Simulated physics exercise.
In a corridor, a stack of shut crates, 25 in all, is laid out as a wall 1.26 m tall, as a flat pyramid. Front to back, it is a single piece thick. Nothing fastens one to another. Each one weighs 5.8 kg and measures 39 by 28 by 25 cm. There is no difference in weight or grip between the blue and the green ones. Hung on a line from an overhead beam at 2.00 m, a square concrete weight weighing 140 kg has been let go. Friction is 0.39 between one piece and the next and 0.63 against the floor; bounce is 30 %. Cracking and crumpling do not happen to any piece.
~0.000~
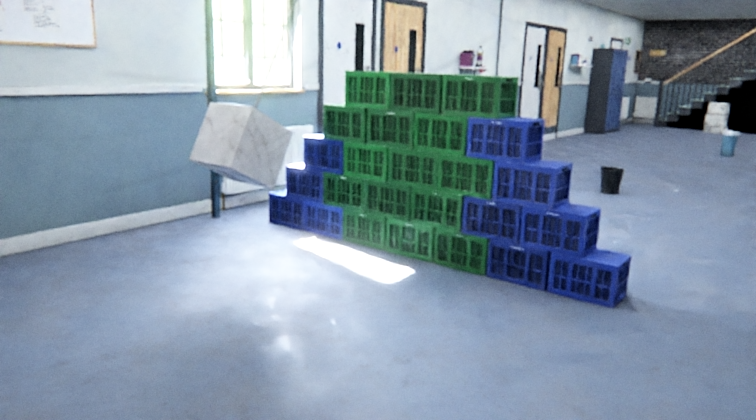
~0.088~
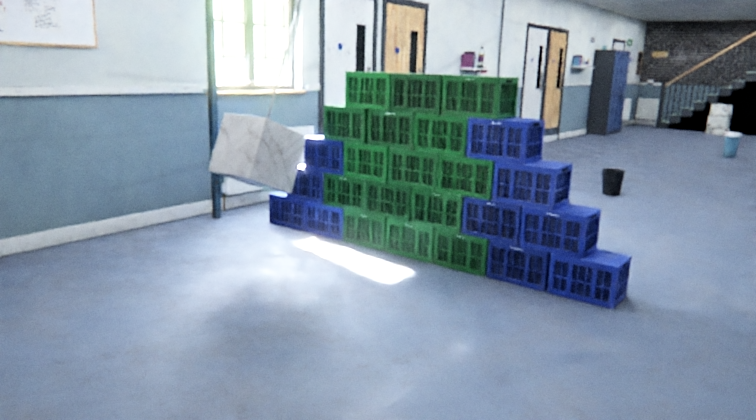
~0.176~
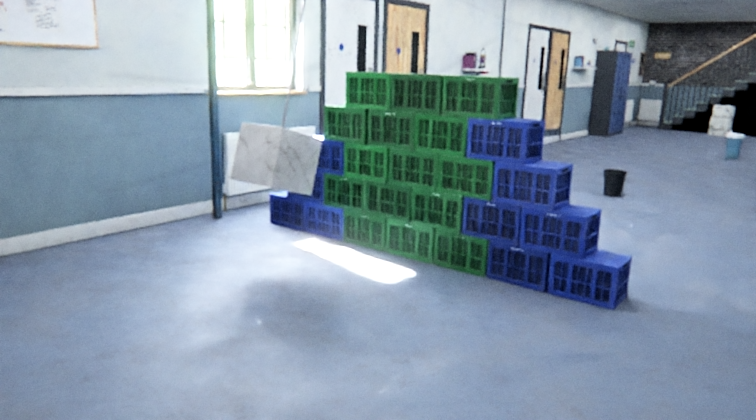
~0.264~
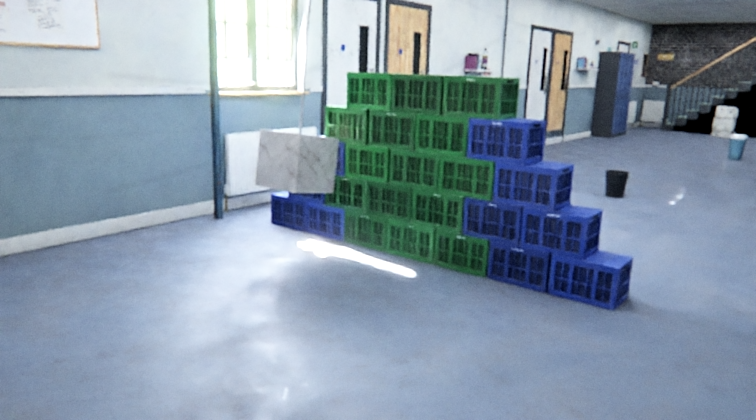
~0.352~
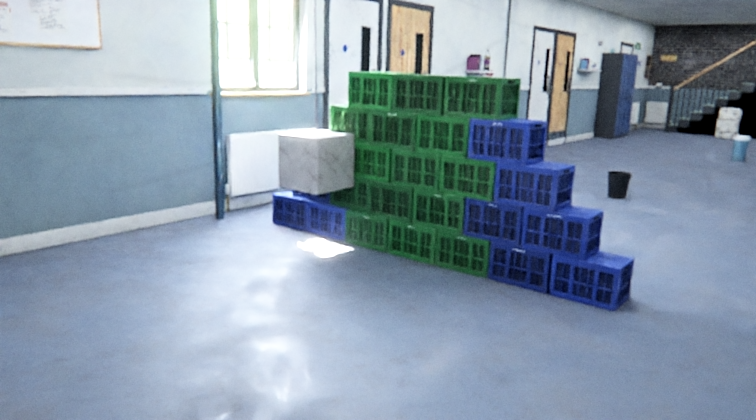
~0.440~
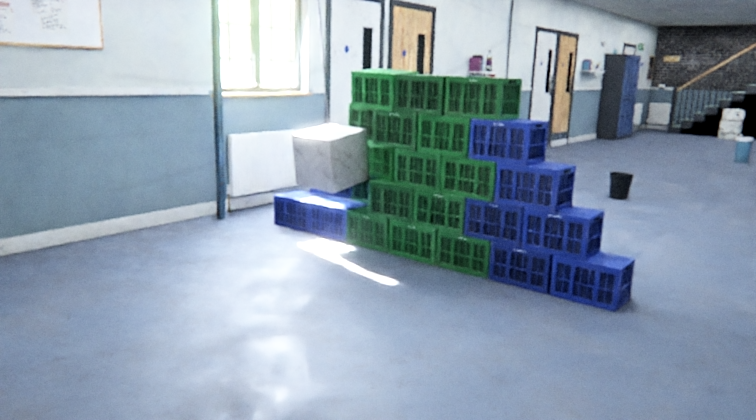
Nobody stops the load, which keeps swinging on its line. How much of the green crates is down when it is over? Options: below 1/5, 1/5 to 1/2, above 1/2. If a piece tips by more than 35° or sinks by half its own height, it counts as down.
1/5 to 1/2.
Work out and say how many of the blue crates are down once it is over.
Colour blue - count down 2.
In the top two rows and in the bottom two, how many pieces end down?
I count 4 from the top and 2 from the bottom.
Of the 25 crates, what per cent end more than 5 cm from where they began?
That makes 30 percent.
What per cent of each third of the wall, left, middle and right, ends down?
Per cent - left 70, middle 30, right 0.
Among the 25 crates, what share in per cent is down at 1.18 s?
20 per cent by then.
Around 0.62 s, line 19° past plumb; 1 of the 15 green crates down (3 of 25 in all colours); top green crate displaced 9 cm.
Around 1.18 s, line 21° past plumb; 3 of the 15 green crates down (5 of 25 in all colours); top green crate tipped 12°.
Around 2.86 s, line 9° past plumb; 6 of the 15 green crates down (8 of 25 in all colours); top green crate on its side.
Finally (4.0 s), line 5° before plumb; 6 of the 15 green crates down (8 of 25 in all colours); top green crate on its side; top blue crate unmoved. That is 40 per cent. Seen by the last camera, middles, top green crate near (346, 204), top blue crate near (508, 140).
